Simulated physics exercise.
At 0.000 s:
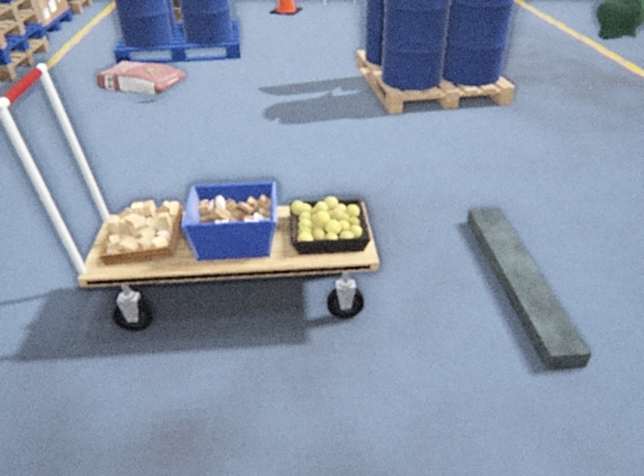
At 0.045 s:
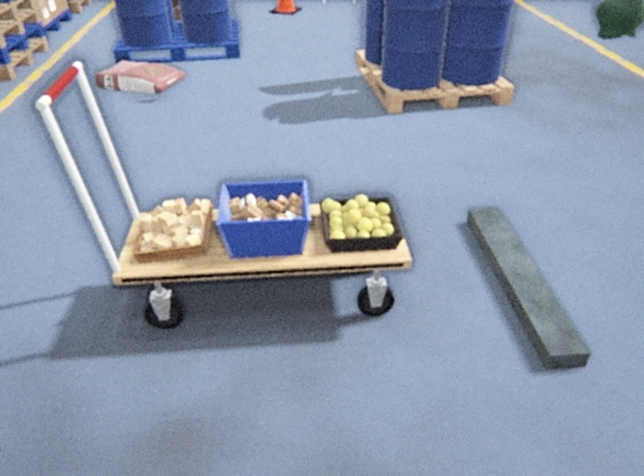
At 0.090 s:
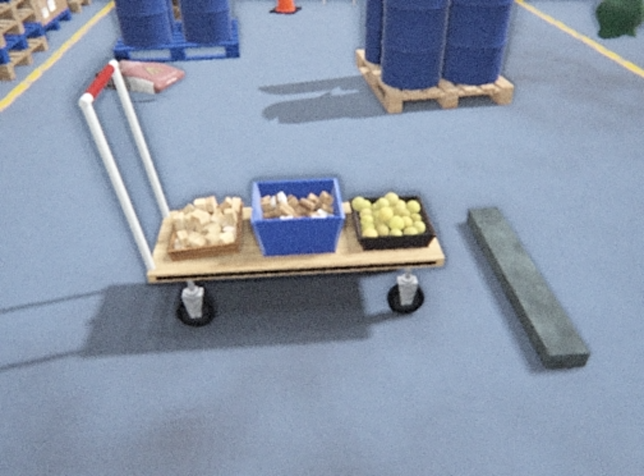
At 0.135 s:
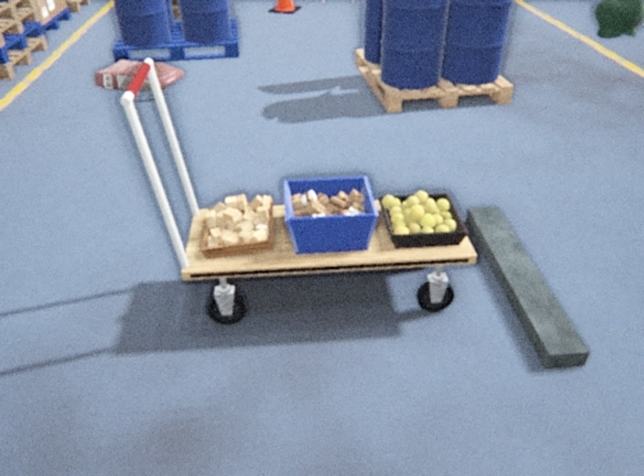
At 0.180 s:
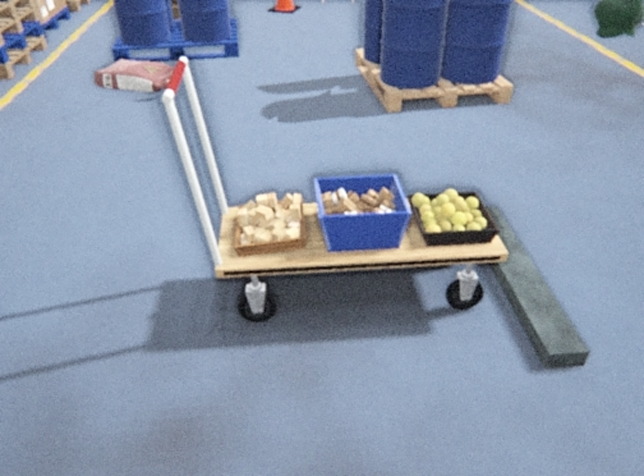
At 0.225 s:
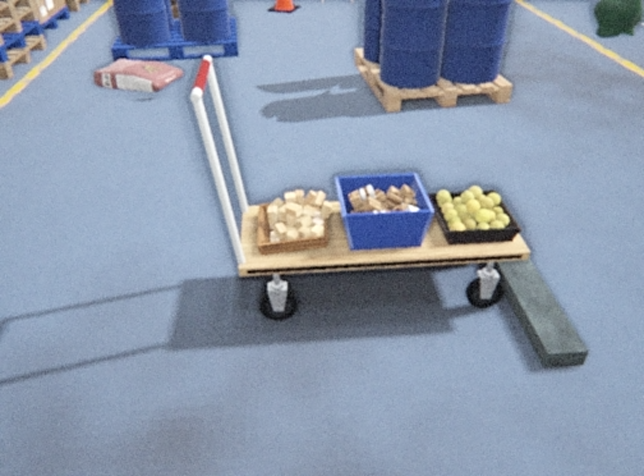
A flat wooden cart with white handle posts and a red grip stands on the blue-grey floor of a warehouse, seen from slightly above by a still camera. It carries a brown basket of pale blocks, a blue bin of small brown and white pieces and a black tray of yellow fruit, with blue drums behind and a dark bar at right. The cart rolls steadily rightward towards the bar, its front end passing in front of it, and moves a little less by the end.
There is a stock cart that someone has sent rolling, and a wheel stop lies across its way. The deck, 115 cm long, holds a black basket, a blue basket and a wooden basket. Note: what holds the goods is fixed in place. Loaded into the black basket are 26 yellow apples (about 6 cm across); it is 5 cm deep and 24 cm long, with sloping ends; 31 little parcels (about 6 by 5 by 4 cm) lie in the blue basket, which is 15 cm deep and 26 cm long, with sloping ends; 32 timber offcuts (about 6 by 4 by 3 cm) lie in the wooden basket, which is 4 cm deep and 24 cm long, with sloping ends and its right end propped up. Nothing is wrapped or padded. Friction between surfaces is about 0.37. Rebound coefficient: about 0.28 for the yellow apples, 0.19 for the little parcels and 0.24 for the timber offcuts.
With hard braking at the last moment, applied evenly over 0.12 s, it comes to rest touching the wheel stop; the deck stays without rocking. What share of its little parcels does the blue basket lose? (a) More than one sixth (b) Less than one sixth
Less than one sixth (b).
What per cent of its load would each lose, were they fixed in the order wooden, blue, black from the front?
In that arrangement the black basket sheds 30 per cent of its load, the blue basket 0 per cent, and the wooden basket 30 per cent.
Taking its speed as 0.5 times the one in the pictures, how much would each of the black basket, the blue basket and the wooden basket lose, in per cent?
Then the black basket sheds 0 per cent, the blue basket 0 per cent, and the wooden basket 0 per cent.
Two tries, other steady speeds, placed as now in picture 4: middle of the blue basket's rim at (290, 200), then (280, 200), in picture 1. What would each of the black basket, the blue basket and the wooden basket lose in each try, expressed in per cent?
Black basket 0 and 0, blue basket 0 and 0, wooden basket 0 and 0 per cent.
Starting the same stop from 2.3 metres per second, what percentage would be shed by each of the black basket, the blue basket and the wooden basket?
Black basket 20 %, blue basket 0 %, wooden basket 20 %.
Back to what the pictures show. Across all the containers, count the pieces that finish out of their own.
I'd put it near 16.
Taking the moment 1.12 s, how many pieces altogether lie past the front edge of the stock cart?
Around 8.
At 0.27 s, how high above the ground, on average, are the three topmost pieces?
48 cm.
After 0.27 s, black basket 26 in, 0 out, blue basket 31 in, 0 out and wooden basket 31 in, 1 out.
After 0.39 s, black basket 21 in, 5 out, blue basket 31 in, 0 out and wooden basket 24 in, 8 out.
After 0.62 s, black basket 18 in, 8 out, blue basket 31 in, 0 out and wooden basket 23 in, 9 out.
Outcome (at 1.12 s), black basket 18 in, 8 out, blue basket 31 in, 0 out and wooden basket 23 in, 9 out. Asked share, 0 of 31, 0 per cent.
